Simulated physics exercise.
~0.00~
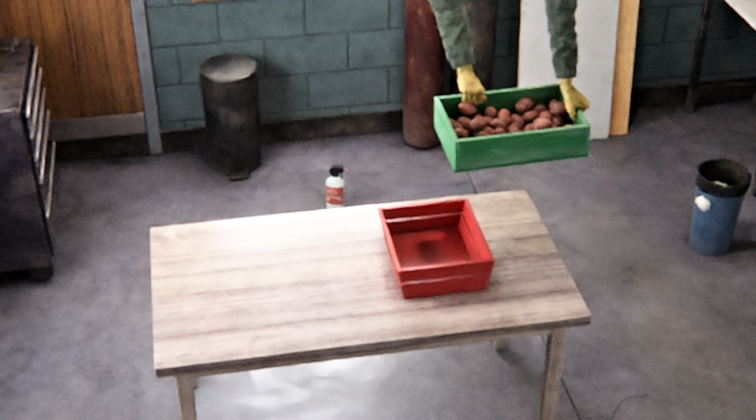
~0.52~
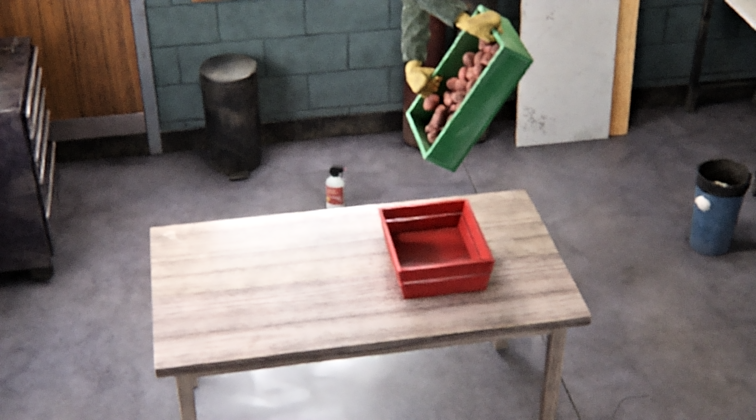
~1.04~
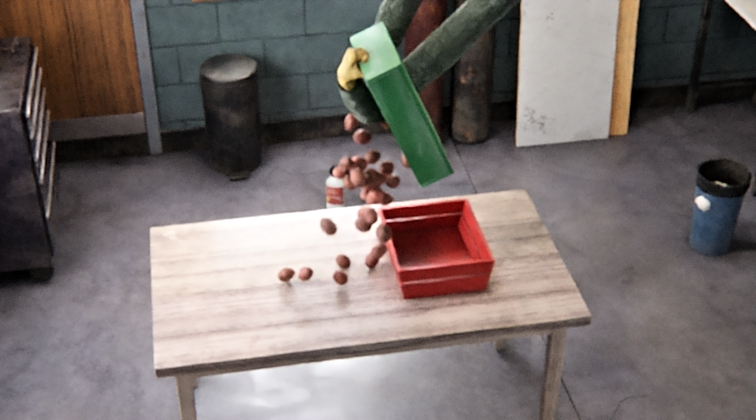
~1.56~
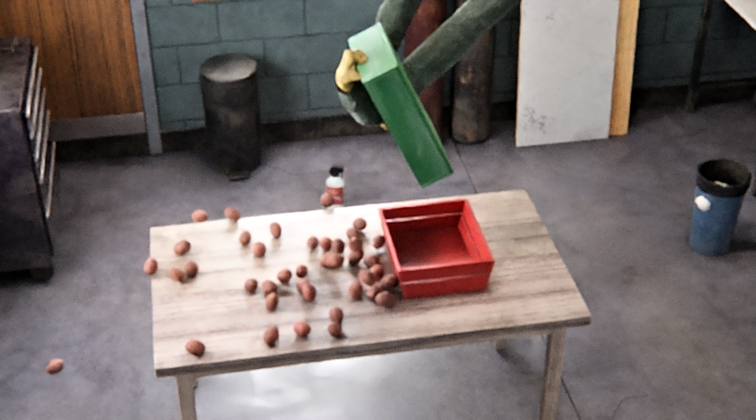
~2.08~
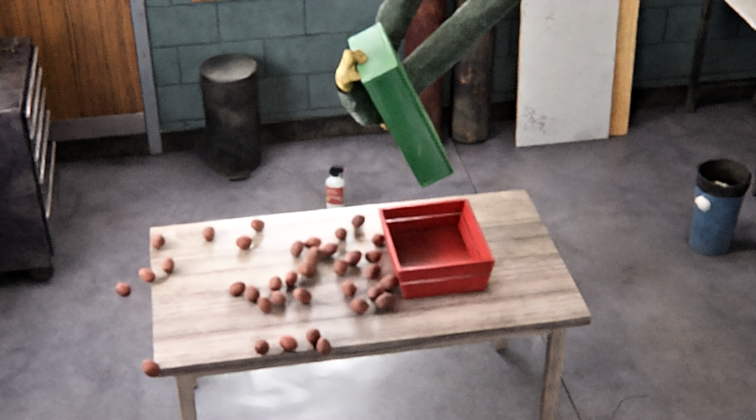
In this clip, gloved hands carry a green crate of red potatoes leftward behind a wooden table and tip it steeply, spilling the potatoes beside a red basket. They scatter and roll across the tabletop, some dropping off the left side, while the basket remains empty.
